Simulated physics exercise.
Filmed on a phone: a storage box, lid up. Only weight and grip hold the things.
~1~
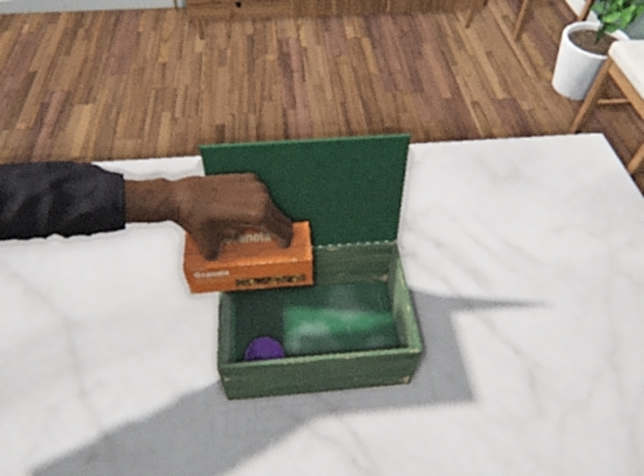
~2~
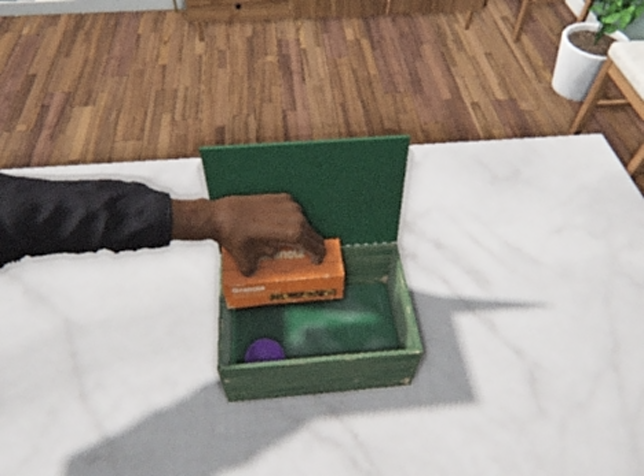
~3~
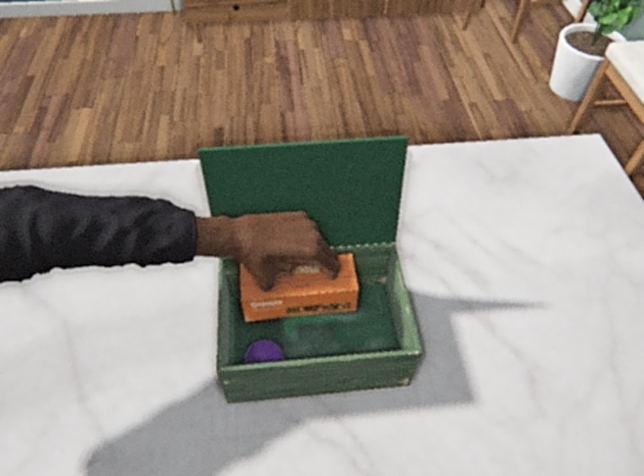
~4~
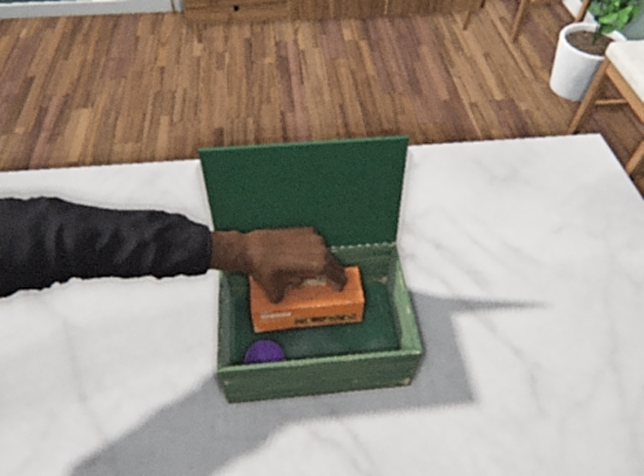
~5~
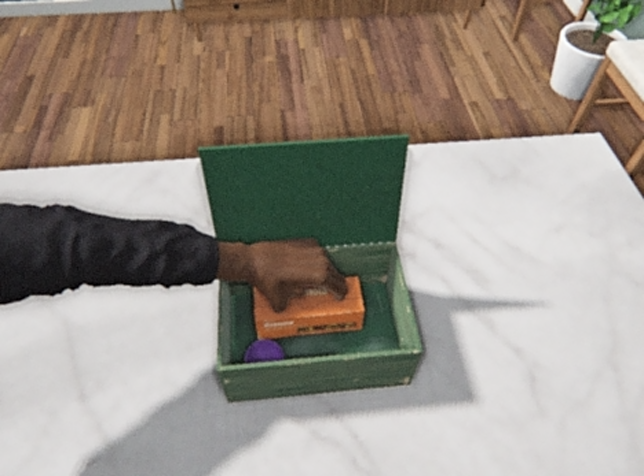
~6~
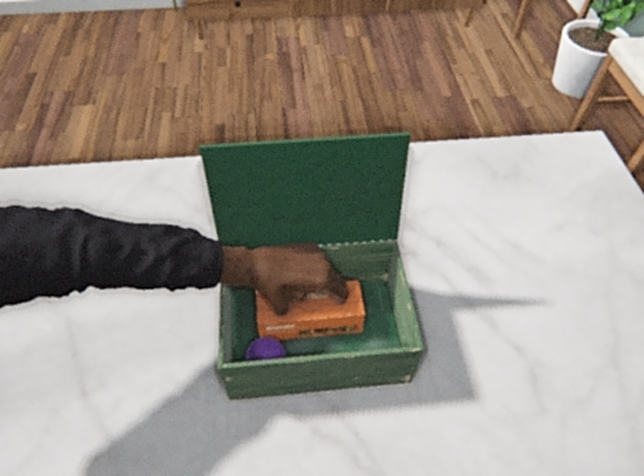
Orange carton gripped by a hand moving right and down into an open green box beside a small purple object.
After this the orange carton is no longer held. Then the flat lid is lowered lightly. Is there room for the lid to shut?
In the end the lid shuts flat.
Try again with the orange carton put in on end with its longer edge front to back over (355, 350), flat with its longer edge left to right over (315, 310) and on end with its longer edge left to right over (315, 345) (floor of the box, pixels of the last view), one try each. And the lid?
In the first case it is held up; in the second case it closes; in the third case it will not close.
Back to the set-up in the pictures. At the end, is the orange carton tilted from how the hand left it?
The orange carton stays as placed.
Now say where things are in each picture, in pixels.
The first picture shows coming down; orange carton (250, 258).
The second picture shows coming down; orange carton (284, 273).
The third picture shows coming down; orange carton (299, 287).
The fourth picture shows coming down; orange carton (307, 299).
The fifth picture shows coming down; orange carton (309, 308).
The sixth picture shows put in, still held; orange carton (310, 311).
Then, 1.30 s past the last view, lid 79° above the rim.
Then, 1.70 s past the last view, lid 48° above the rim.
Then, 2.00 s past the last view, lid 15° above the rim.
Finally, lid shut; both still in place. Final places as the last picture's camera would see them, orange carton near (310, 311).
